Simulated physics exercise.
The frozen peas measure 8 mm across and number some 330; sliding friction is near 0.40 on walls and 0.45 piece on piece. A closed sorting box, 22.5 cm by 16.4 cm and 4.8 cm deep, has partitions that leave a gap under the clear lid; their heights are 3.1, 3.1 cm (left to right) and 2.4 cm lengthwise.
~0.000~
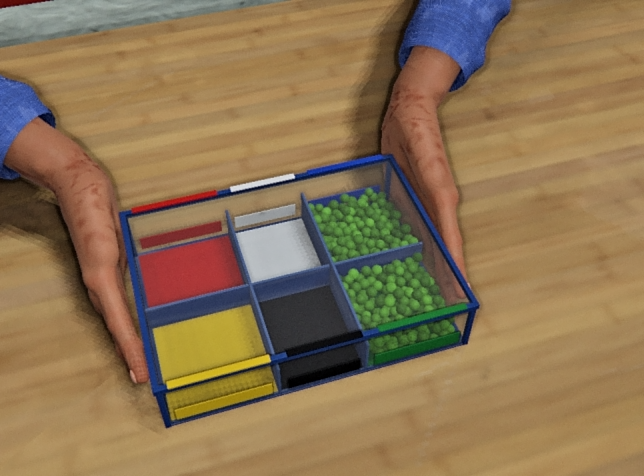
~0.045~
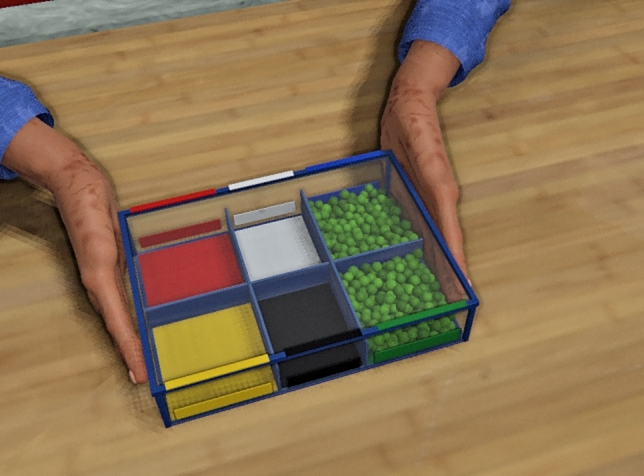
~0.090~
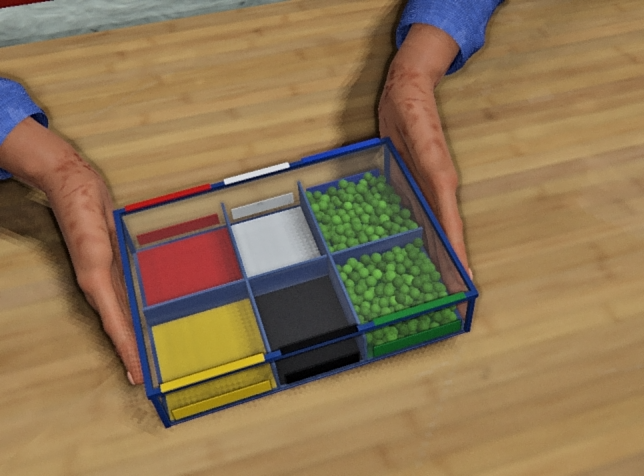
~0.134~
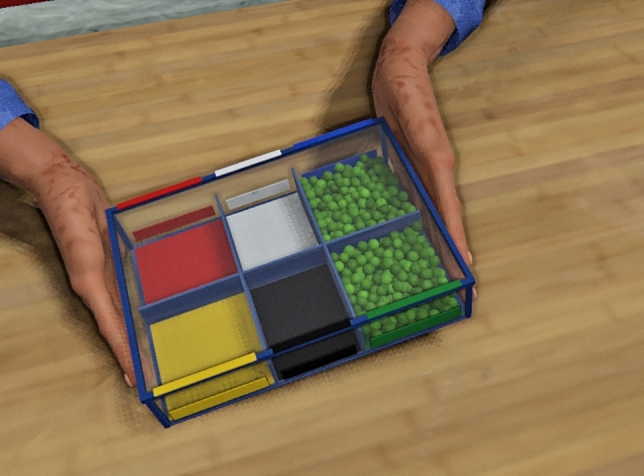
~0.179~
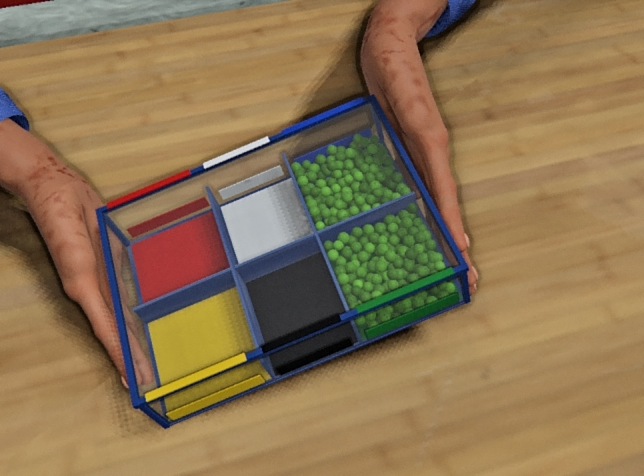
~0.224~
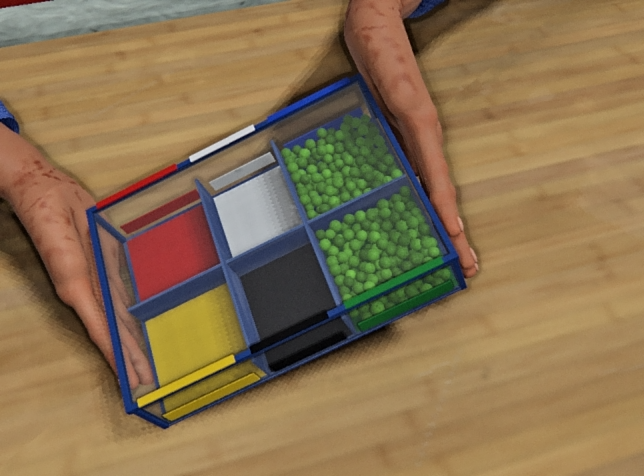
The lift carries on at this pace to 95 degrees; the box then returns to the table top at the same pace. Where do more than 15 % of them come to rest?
Red compartment: Under; blue compartment: Over; green compartment: Over; yellow compartment: Over; white compartment: Under; black compartment: Under.
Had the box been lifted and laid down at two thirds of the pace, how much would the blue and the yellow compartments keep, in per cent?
Blue 25; yellow 25.
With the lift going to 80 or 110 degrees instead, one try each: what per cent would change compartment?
About 30 and 45 per cent.
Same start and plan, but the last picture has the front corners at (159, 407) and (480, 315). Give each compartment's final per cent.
Red 0; blue 5; green 80; yellow 0; white 0; black 10.
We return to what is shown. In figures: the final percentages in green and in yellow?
Green 40; yellow 20.
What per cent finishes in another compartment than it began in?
About 40 per cent.
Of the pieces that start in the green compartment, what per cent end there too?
Roughly 80 per cent.
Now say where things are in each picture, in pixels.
Box tilt 0 degrees, front corners at (158, 388) and (472, 304); blue 55 %, green 45 %, in the first picture.
Box tilt 1 degrees, front corners at (157, 389) and (472, 301), in the second picture.
Box tilt 5 degrees, front corners at (153, 391) and (471, 293), lowest corner left front, in the third picture.
Box tilt 10 degrees, front corners at (146, 395) and (468, 280), lowest corner left front, in the fourth picture.
Box tilt 16 degrees, front corners at (139, 400) and (461, 267), lowest corner left front, in the fifth picture.
Box tilt 22 degrees, front corners at (132, 406) and (451, 255), lowest corner left front; blue 55 %, green 45 %. The box's pace is about 135 degrees a second, in the sixth picture.
After 0.86 s, tilt 94 degrees; blue 35 %, green 40 %, yellow 10 %, white 5 %, black 5 %.
After 1.29 s, tilt 40 degrees; blue 30 %, green 40 %, yellow 20 %, white 5 %, black 5 %.
After 1.79 s, tilt 0 degrees; blue 25 %, green 40 %, yellow 20 %, white 5 %, black 5 %.
At rest (2.5 s), red 0 %, blue 25 %, green 40 %, yellow 20 %, white 5 %, black 5 %.
